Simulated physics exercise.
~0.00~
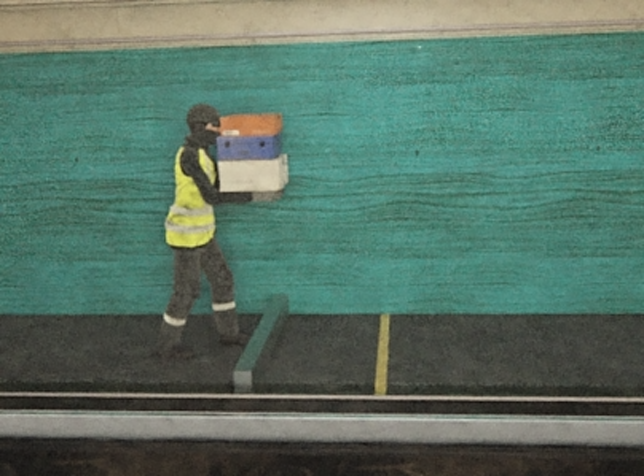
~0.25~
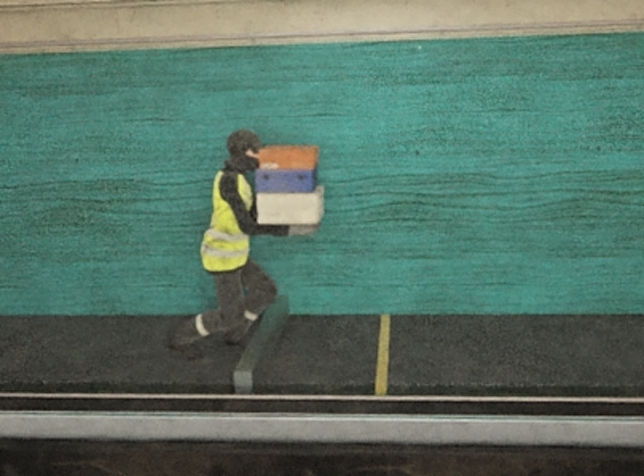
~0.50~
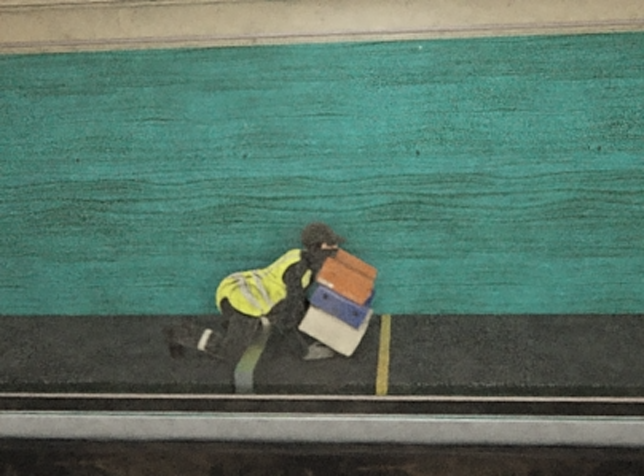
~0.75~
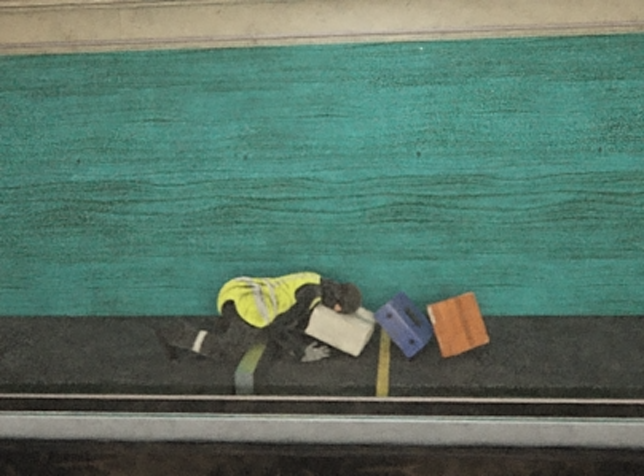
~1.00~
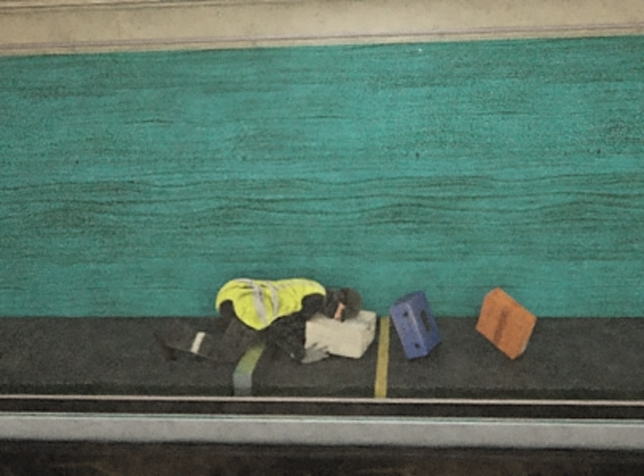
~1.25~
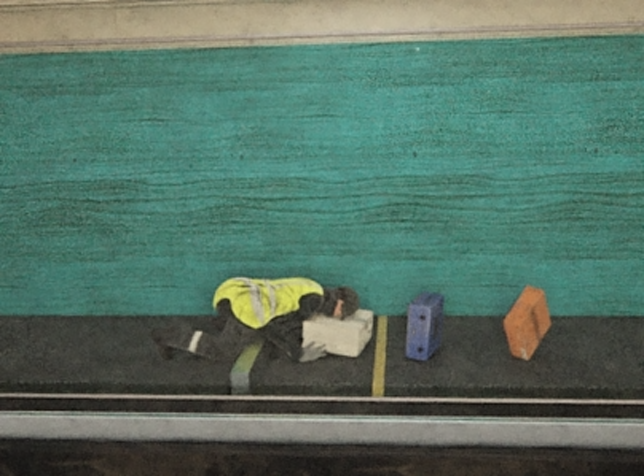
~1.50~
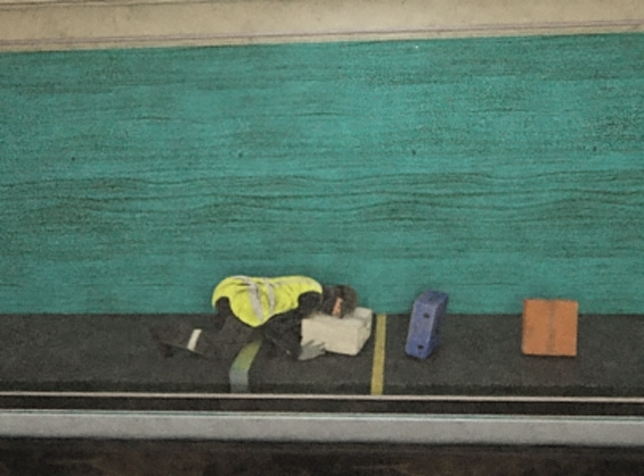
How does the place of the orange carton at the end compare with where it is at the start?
At the start the orange carton is on top of the pile in the courier's arms, left of the yellow line. At the end it rests on the floor well to the right of the line, farther along than the other boxes.
